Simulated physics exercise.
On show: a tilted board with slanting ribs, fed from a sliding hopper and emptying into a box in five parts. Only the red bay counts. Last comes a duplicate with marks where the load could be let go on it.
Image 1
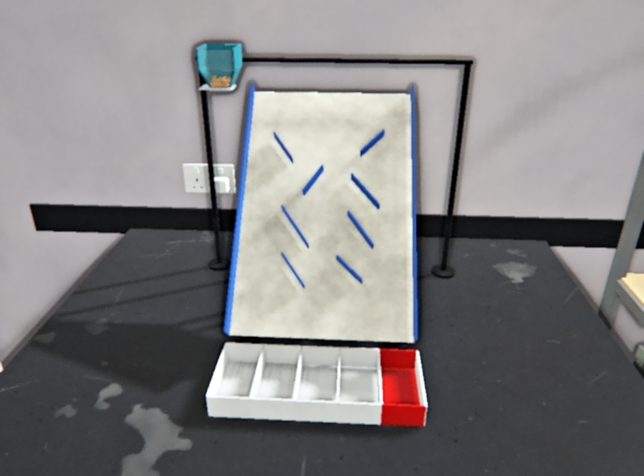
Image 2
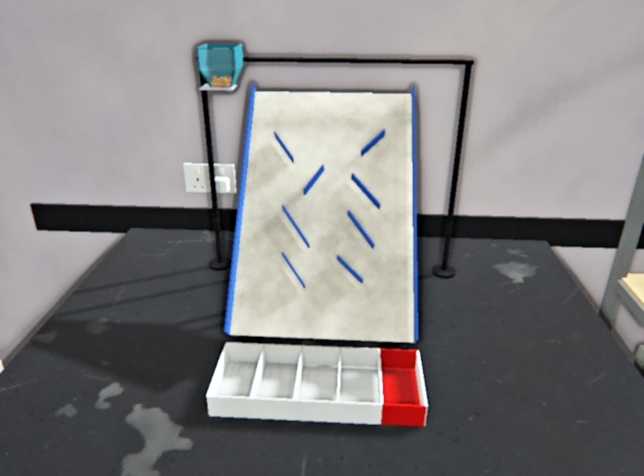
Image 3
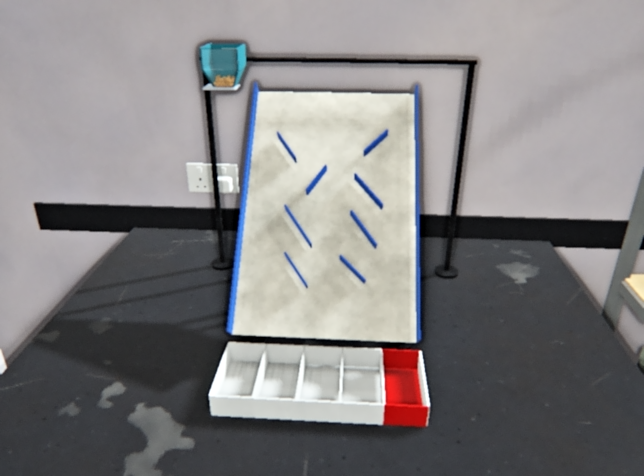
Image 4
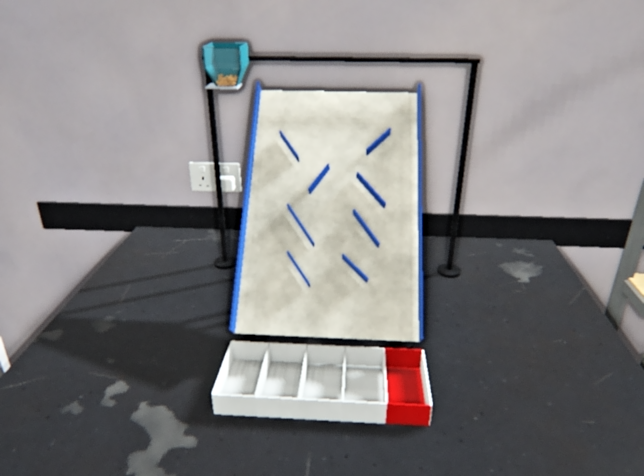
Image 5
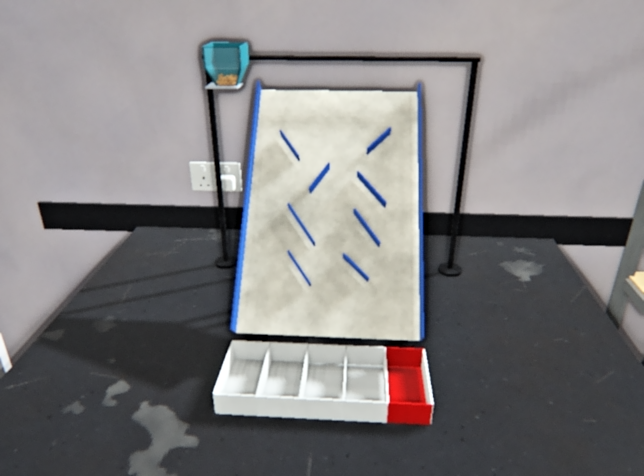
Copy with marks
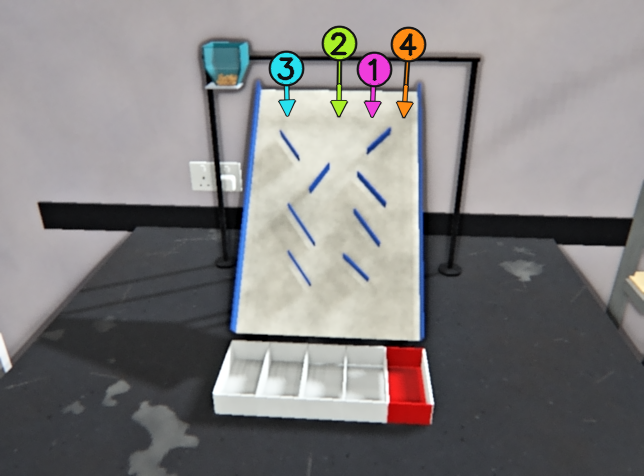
A tilted board with blue ribs stands above a divided box as the view shifts slightly.
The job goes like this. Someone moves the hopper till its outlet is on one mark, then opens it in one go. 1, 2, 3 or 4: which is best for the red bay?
Mark 4 does it best.
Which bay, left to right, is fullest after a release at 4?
The fifth.
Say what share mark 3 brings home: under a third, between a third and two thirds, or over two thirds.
Mark 3 gives under a third.
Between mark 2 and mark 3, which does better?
Mark 2.
On the marked copy, mark 1 meets the board at (372, 111); mark 2 meets the board at (338, 110); mark 3 meets the board at (287, 110); mark 4 meets the board at (404, 111).
With 1, a small part in the red bay, most in other bays, a small part outside the box.
With 2, about a third in the red bay, about half in other bays, a small part outside the box.
With 3, a stray few in the red bay, most in other bays, a small part outside the box.
With 4, about half in the red bay, a small part in other bays, about a quarter outside the box.
